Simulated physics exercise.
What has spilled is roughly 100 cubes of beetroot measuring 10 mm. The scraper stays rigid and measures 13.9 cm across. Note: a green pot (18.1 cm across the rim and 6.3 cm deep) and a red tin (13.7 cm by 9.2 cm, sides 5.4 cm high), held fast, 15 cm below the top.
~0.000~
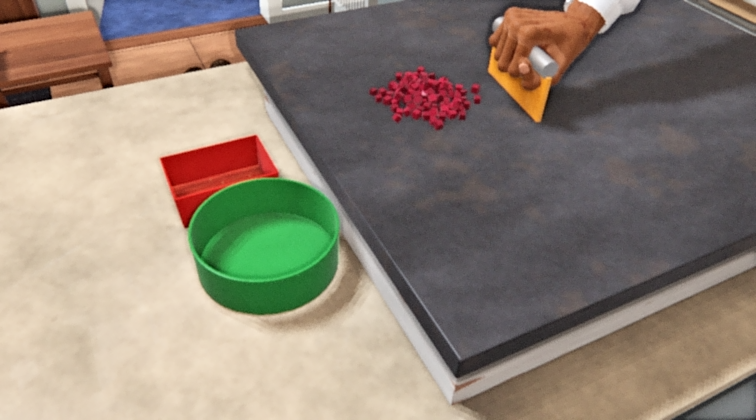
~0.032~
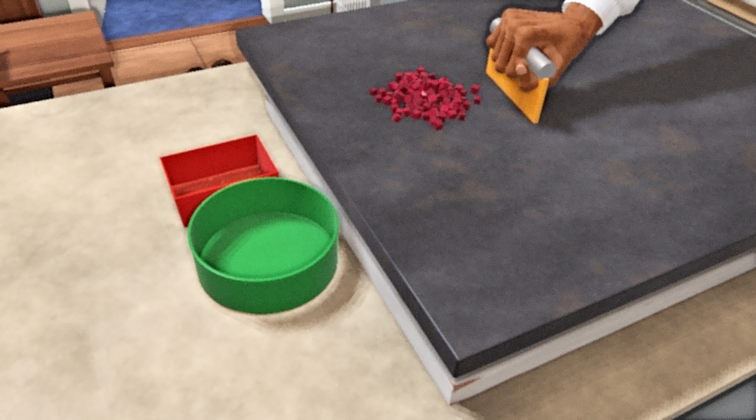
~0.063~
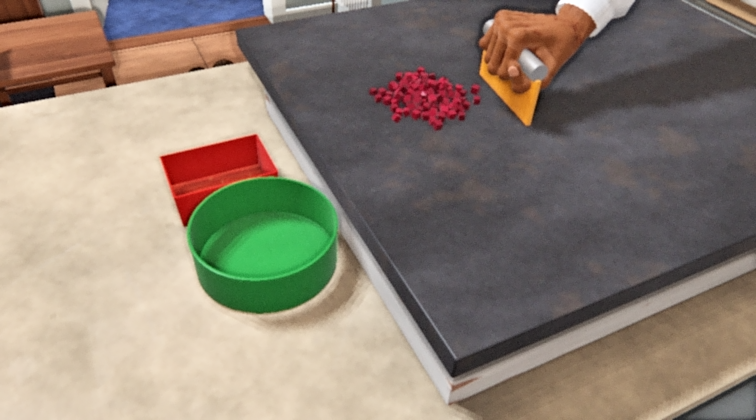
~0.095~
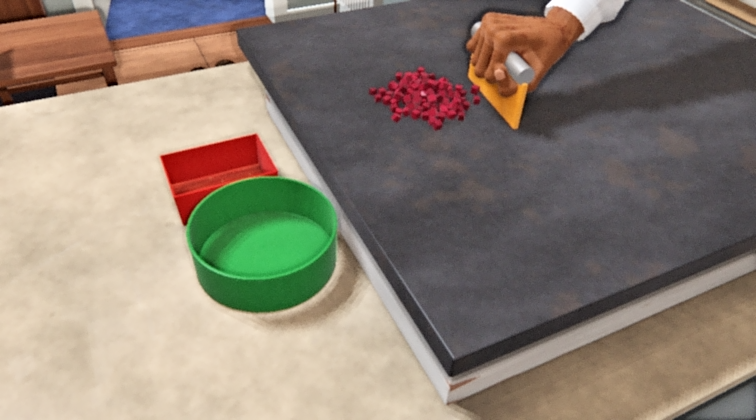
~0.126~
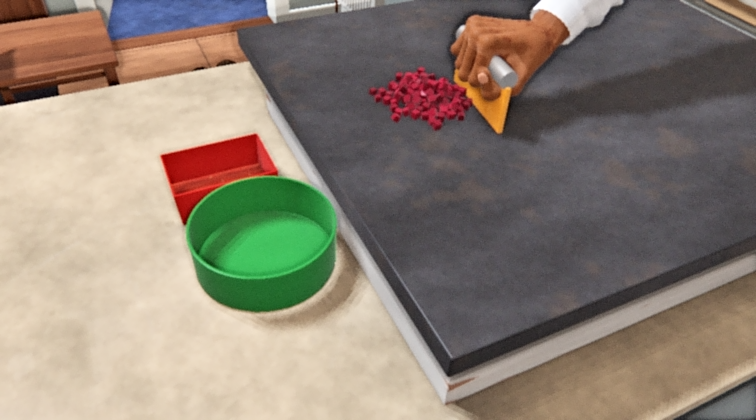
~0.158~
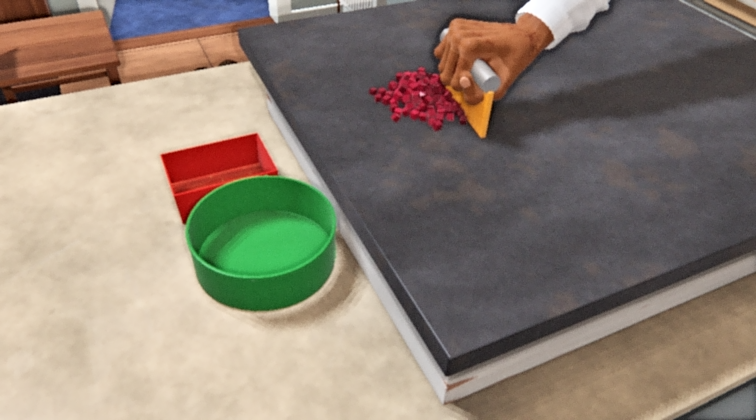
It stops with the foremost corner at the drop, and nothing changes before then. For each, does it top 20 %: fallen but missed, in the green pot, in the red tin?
Fallen but missed: Under; in the green pot: Over; in the red tin: Under.
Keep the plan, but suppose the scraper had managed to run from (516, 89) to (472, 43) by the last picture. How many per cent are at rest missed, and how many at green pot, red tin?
Missed: 15 %, green pot: 25 %, red tin: 35 %.
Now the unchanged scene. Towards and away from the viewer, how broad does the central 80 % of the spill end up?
About 18 cm.
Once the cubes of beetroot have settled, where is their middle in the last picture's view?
Near pixel (237, 226).
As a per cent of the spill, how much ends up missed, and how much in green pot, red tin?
Missed 5, green pot 55, red tin 5.
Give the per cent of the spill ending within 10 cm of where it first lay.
Close to 25 per cent finishes that near its start.
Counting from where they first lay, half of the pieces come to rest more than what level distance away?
That comes to roughly 28 cm.
Then, at 0.34 s, scraper 23 cm from its start, spill 18 cm wide; still on top 100 %.
After 0.51 s, scraper 29 cm from its start, spill 21 cm wide; green pot 35 %, off the edge, not caught 20 %, still on top 40 %.
Then, at 0.67 s, scraper 29 cm from its start, spill 20 cm wide; green pot 55 %, red tin 5 %, off the edge, not caught 5 %, still on top 30 %.
At rest (1.6 s), green pot 55 %, red tin 5 %, fallen but missed 5 %, still on top 30 %.
